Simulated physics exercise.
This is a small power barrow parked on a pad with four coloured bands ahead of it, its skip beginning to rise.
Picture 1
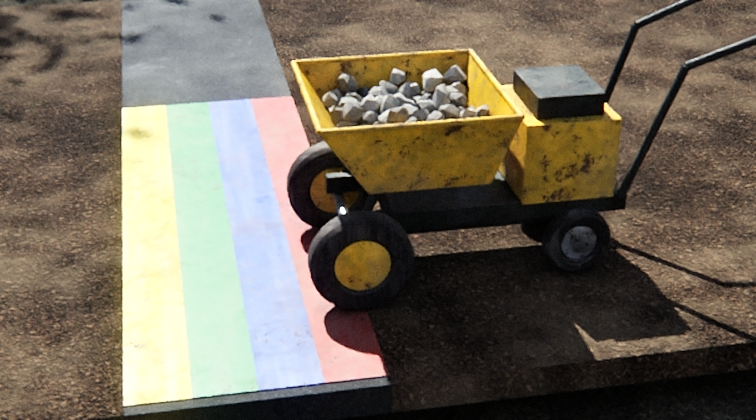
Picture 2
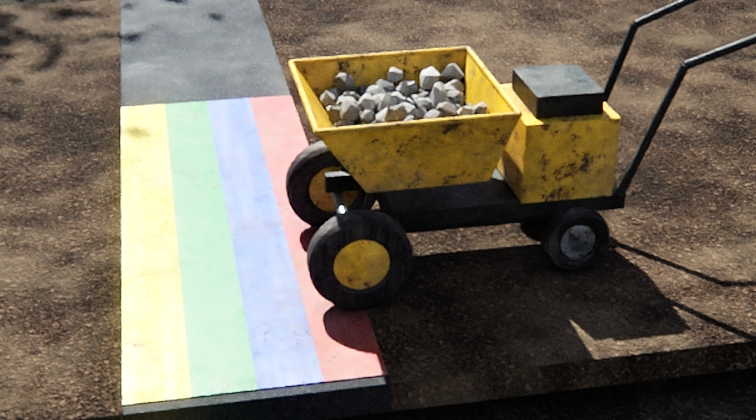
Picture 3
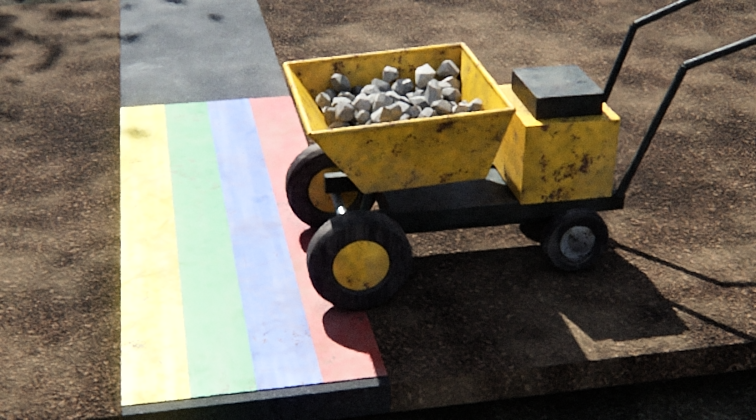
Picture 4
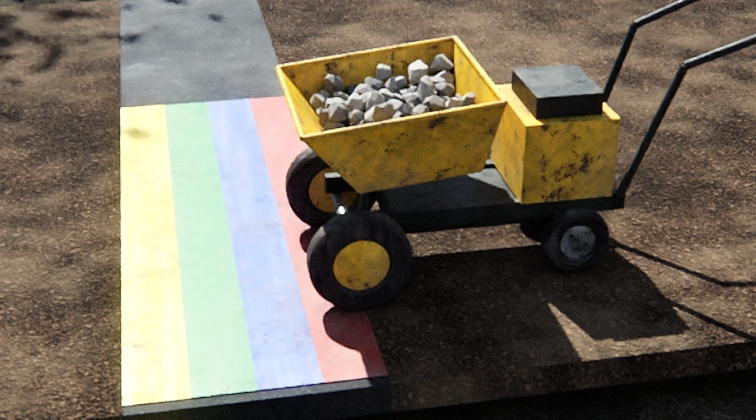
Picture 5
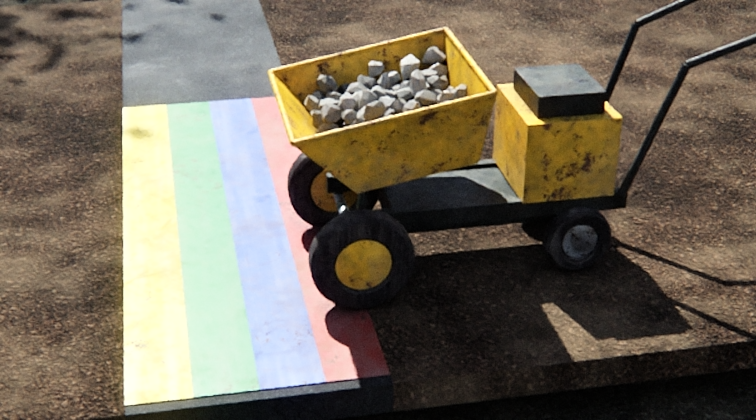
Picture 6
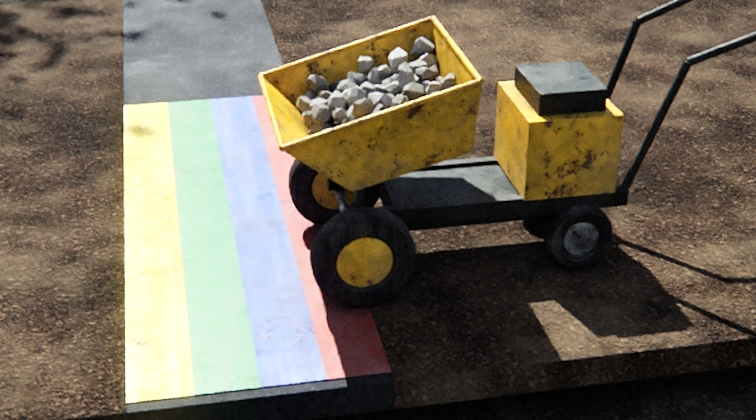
In this clip, a small yellow power barrow loaded with broken stones stands at the edge of a pad with yellow, green, blue and red bands, and its skip gradually tilts toward the left while the stones stay inside.
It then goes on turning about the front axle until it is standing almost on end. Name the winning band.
The yellow band.
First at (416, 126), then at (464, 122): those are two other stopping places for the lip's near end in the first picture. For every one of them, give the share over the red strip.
You'd see close to 0 per cent the first time and close to 40 per cent the next.
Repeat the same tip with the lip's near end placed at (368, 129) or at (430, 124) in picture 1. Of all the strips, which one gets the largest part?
At the first spot green, at the second blue.
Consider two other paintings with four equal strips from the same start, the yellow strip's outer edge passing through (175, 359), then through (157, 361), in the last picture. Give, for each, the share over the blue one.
Roughly 0 percent first, then roughly 0 percent.
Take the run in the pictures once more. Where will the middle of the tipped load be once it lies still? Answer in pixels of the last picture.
Roughly at pixel (163, 274).
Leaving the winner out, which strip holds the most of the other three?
The strip in green.
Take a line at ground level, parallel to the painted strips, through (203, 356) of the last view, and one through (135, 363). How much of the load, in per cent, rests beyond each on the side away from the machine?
In turn 70 and 20 in a hundred.
Soon, skip tipped steeply; all in the skip.
A while on, skip tipped steeply; nearly all in the skip; a stray few over the green strip; a small part over the yellow strip.
Towards the end, skip tipped right over; about a quarter in the skip; about a quarter over the green strip; about a third over the yellow strip; a small part off the paint.
Finally, skip tipped right over; about a quarter in the skip; none over the red strip; none over the blue strip; about a quarter over the green strip; about a third over the yellow strip; a small part off the paint.
